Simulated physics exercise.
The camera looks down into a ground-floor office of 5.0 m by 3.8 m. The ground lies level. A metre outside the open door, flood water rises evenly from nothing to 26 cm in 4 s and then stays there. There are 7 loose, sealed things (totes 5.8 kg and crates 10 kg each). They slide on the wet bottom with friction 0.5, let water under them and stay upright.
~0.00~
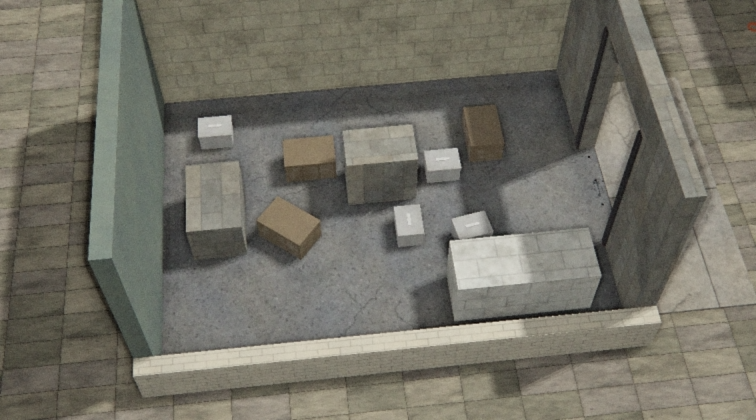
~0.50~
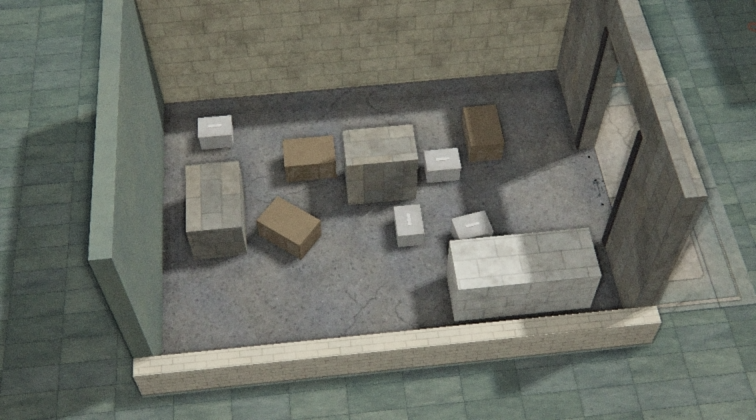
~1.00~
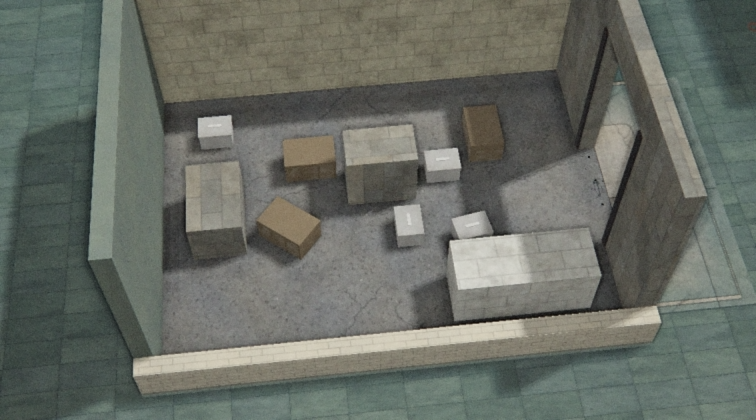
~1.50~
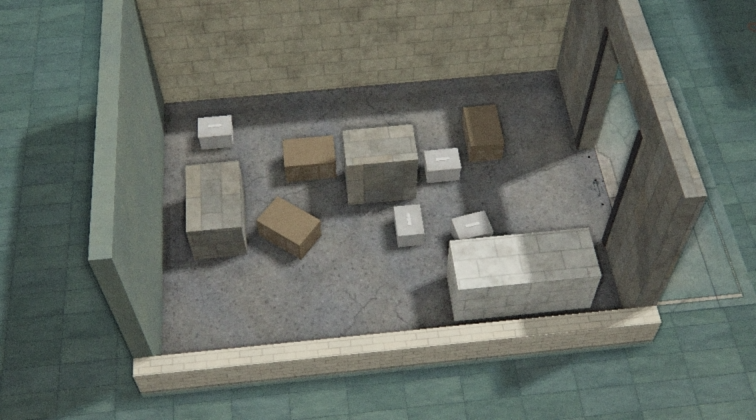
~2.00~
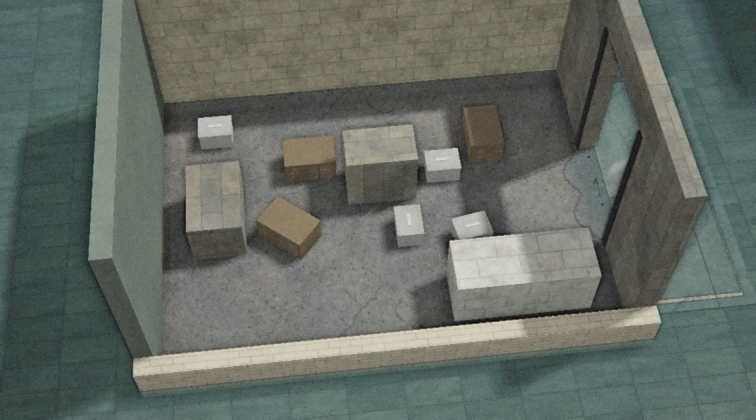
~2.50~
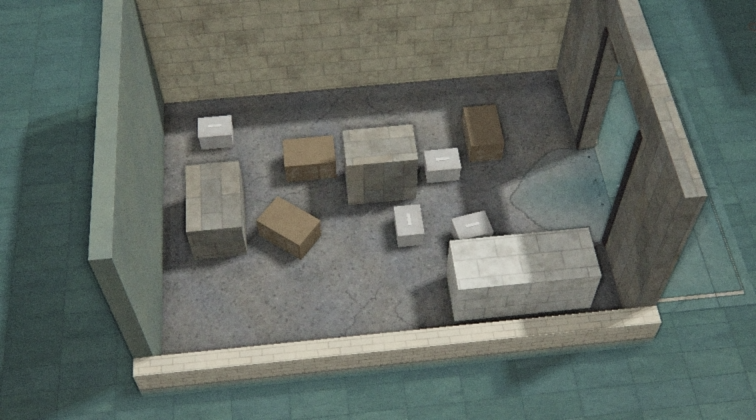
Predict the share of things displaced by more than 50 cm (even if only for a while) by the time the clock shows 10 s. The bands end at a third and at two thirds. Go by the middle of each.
Share: At least two thirds.
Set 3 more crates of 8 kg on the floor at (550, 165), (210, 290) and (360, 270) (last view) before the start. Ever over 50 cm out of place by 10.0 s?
In turn: More, under, more.
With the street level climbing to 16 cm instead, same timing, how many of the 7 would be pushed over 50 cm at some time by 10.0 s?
Then 5.
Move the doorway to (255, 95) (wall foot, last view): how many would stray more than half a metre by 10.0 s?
In that case 6 of them.
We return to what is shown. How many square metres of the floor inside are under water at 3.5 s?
Roughly 3.0 m2.
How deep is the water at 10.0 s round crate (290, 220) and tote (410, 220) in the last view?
About 17 and 18 cm.
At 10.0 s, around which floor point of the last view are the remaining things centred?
At about (242, 220).
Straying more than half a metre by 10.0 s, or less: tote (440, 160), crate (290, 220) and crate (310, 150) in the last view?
In turn: Over, past it, less.
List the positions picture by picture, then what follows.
A tote at (472, 225) rests on the ground; a tote at (409, 220) rests on the ground; water covers 0.0 m2; 0 of 7 have shifted, in the first picture.
A tote at (472, 225), on the bottom; a tote at (409, 220), on the bottom; water covers 0.0 m2; 0 of 7 have shifted, in the second picture.
A tote at (472, 225), on the bottom; a tote at (409, 220), on the bottom; 0.0 m2 under water; 0 of 7 have shifted, in the third picture.
A tote at (472, 225), on the bottom; a tote at (409, 220) rests on the ground; water covers 0.0 m2; 0 of 7 have shifted, in the fourth picture.
A tote at (472, 225) rests on the ground; a tote at (409, 220) rests on the ground; 0.1 m2 under water; 0 of 7 have shifted, in the fifth picture.
A tote at (472, 225) rests on the ground; a tote at (409, 220), on the bottom; 0.8 m2 under water; 0 of 7 have shifted, in the sixth picture.
After 3.5 s 0 of 7 are over 50 cm from their spots; 0 afloat.
After 4.5 s 1 of 7 are over 50 cm from their spots; 1 afloat.
After 7.0 s 5 of 7 are over 50 cm from their spots; 4 afloat.
After 10.0 s 6 of 7 are over 50 cm from their spots, and 6 have been at some point; 7 afloat.
